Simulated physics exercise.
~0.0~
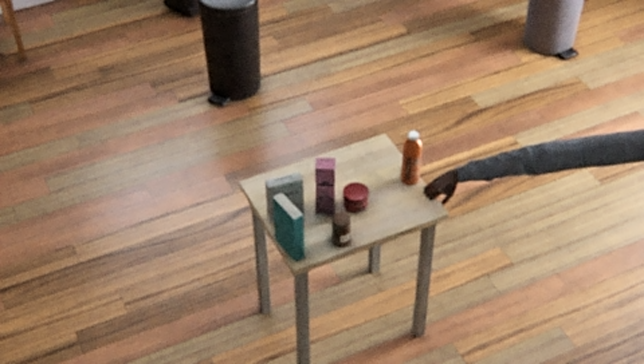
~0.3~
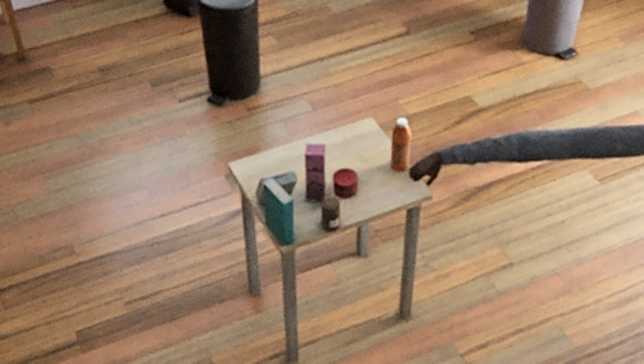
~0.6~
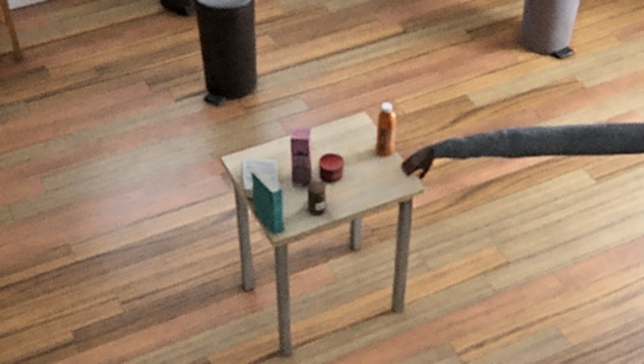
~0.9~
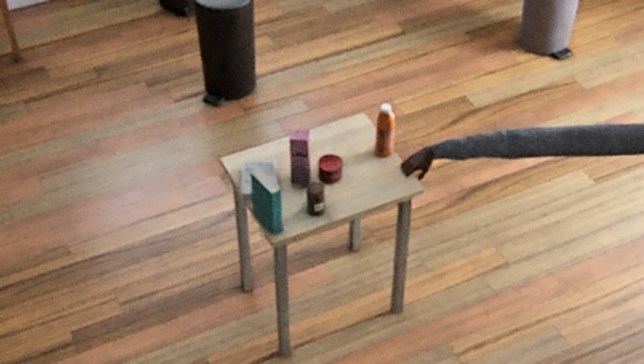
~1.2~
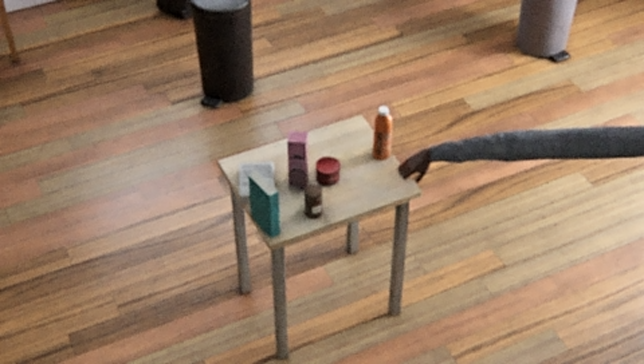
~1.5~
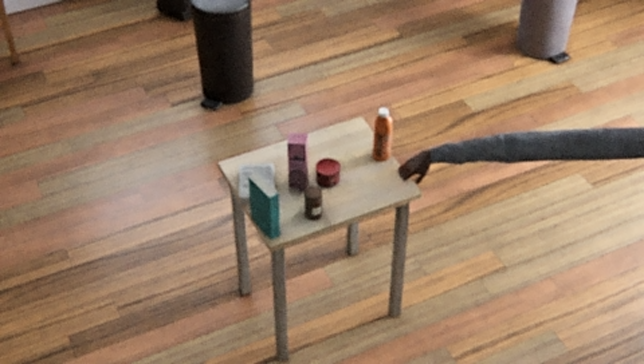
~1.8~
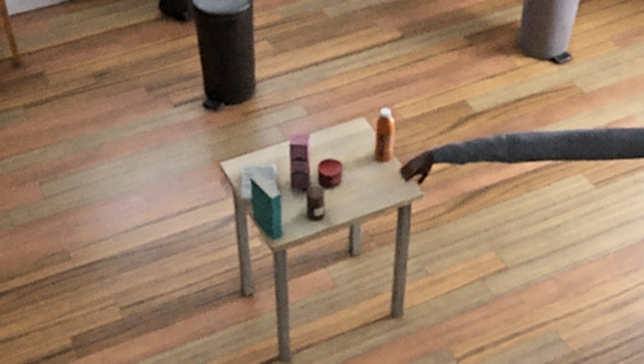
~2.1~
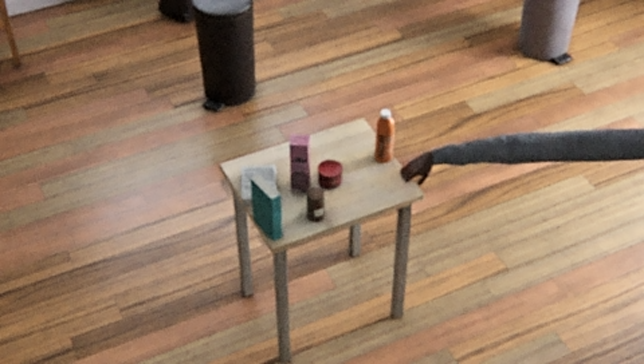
In a room with a wooden floor, a hand at the corner of a small table holding six items shifted it a little to the left and away, and the white packet tipped over behind the turquoise book while the other five stayed standing.
